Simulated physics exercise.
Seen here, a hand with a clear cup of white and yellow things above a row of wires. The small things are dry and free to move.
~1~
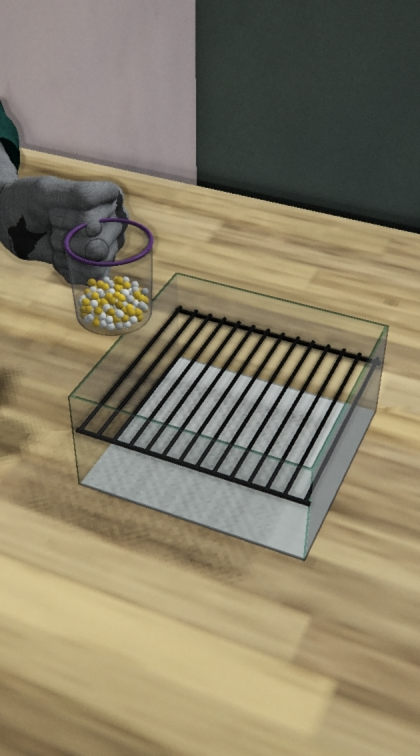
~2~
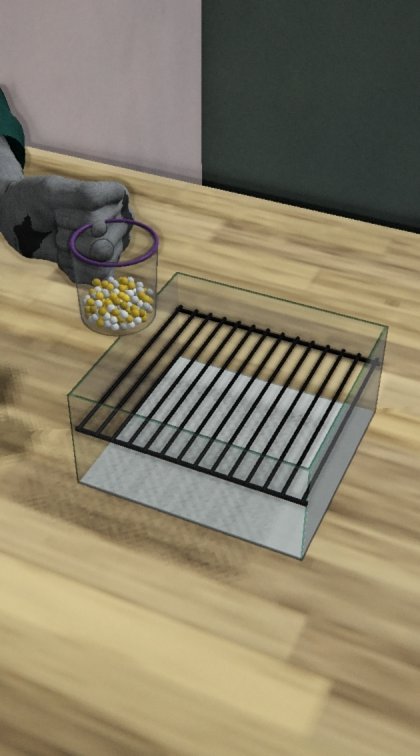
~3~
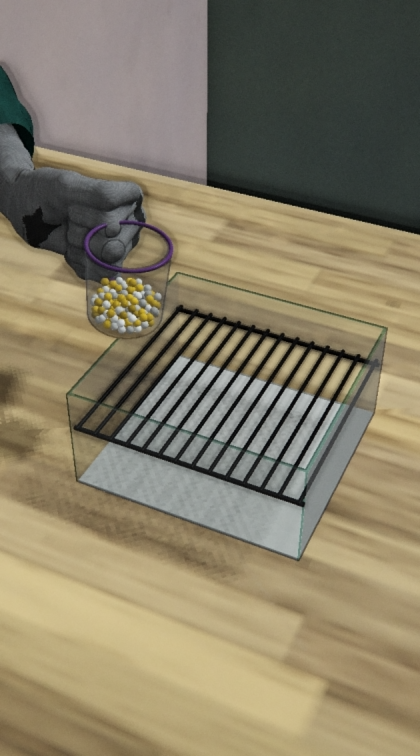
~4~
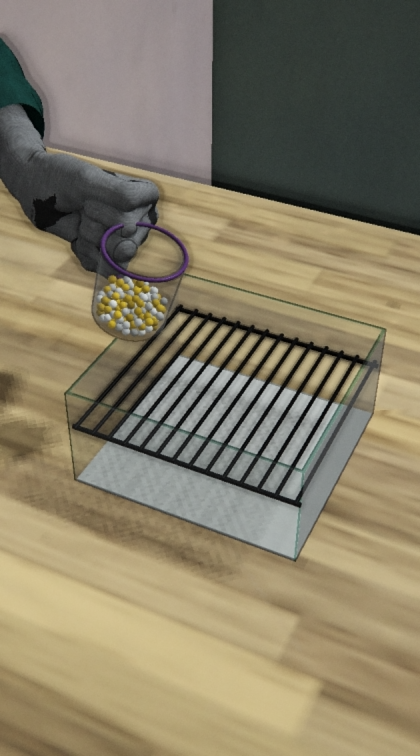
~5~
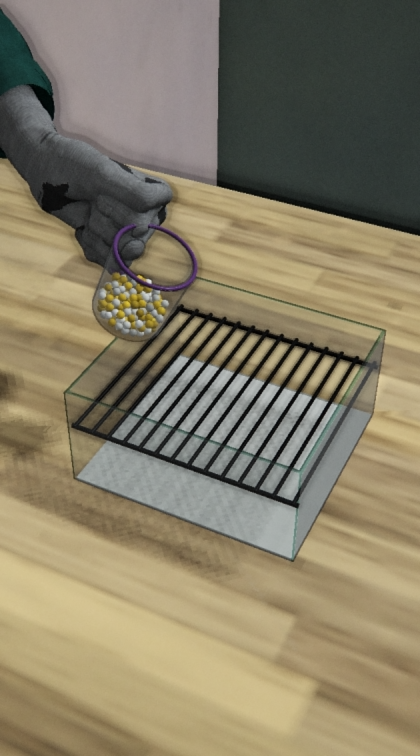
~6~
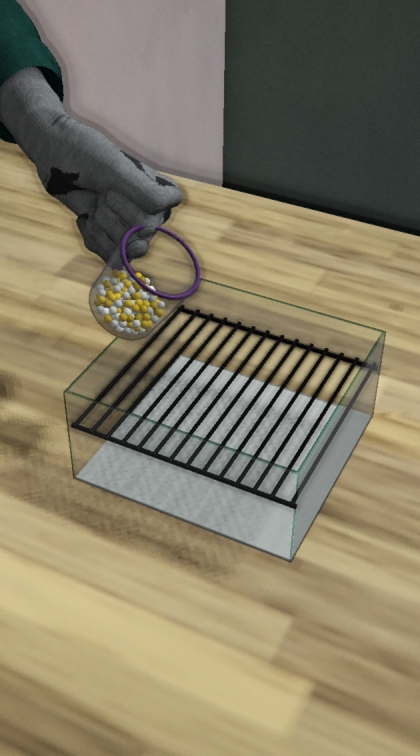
On a light wooden surface, a grey-gloved hand holds a clear, purple-rimmed cup of small white and yellow pieces upright beside a clear box with a rack of dark wires. The hand moves the cup slightly right, then steadily tilts it toward the rack, the pieces still inside.
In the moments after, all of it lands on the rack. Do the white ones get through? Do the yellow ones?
In the end the white ones drop through, and the yellow ones drop through.
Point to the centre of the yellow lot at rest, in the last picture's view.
Near (208, 440).
Then, 0.31 s past the last view, white ones, all in the cup; yellow ones, all in the cup.
Then, 0.70 s past the last view, white ones, all in the cup; yellow ones, all in the cup.
Then, 1.12 s past the last view, white ones, about half in the cup, about a third on or over the wires, a small part under the rack; yellow ones, about half in the cup, about a third on or over the wires, a small part under the rack.
Finally, white ones, all under the rack; yellow ones, all under the rack.
